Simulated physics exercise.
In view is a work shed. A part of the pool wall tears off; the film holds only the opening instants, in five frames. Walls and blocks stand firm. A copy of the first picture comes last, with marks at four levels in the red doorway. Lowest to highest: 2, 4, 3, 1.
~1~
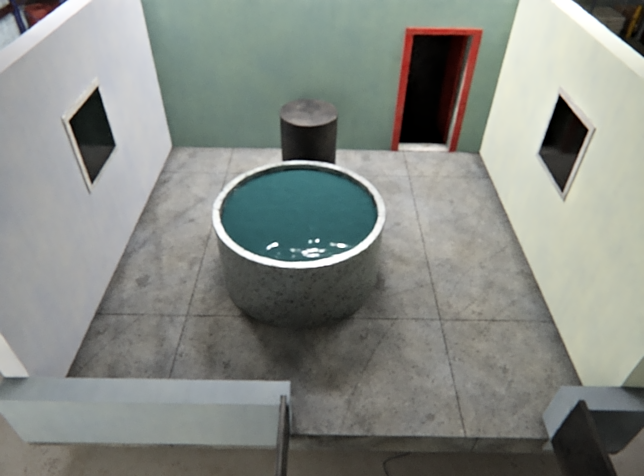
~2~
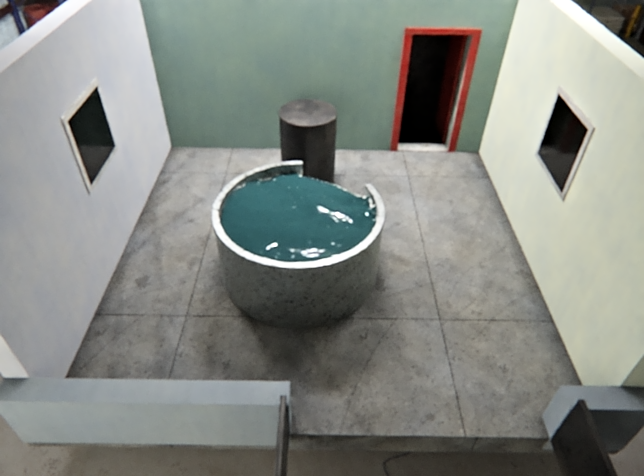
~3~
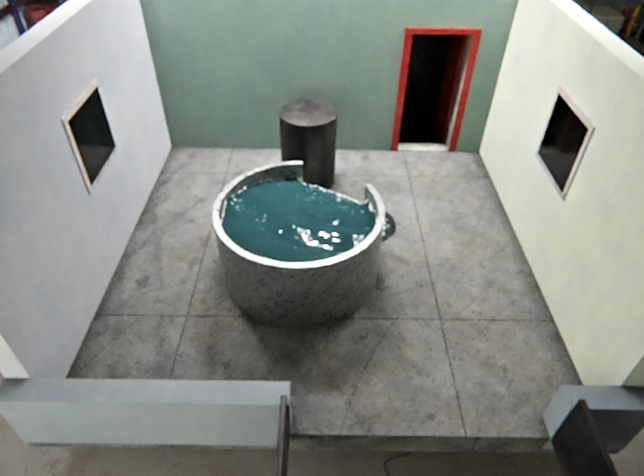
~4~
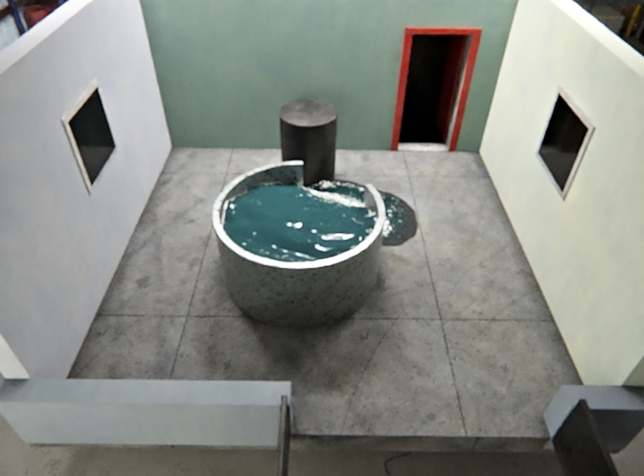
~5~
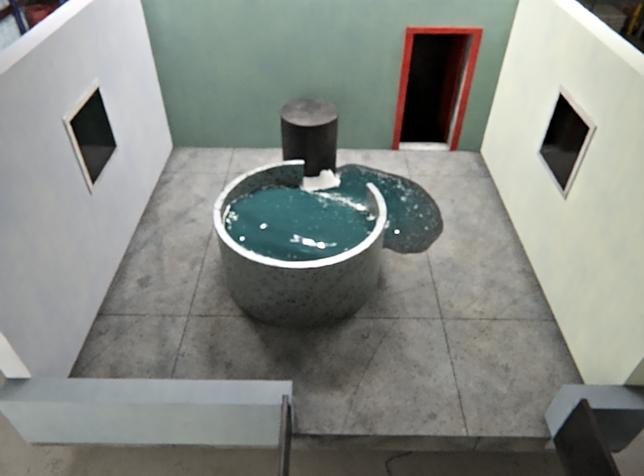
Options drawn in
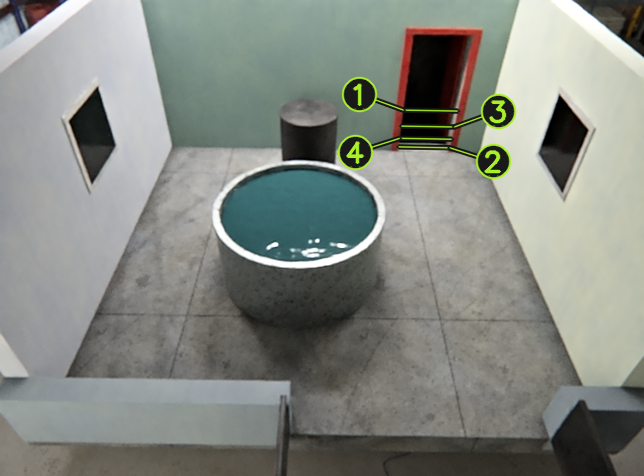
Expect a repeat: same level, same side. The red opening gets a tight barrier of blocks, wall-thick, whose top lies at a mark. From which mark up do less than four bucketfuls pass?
3 will do.
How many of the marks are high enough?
Two.
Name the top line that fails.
Line 4.
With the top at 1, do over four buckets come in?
No, not at all.
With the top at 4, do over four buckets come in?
Yes, it does.
On the marked copy, 1 at (430, 110); 2 at (424, 147); 3 at (427, 126); 4 at (425, 138); from the bottom up 2, 4, 3, 1.
Choosing 1, nothing gets over.
Choosing 2, dozens of bucketfuls pour in.
Choosing 3, a splash gets over, under a bucket.
Choosing 4, about 9 bucketfuls get in.
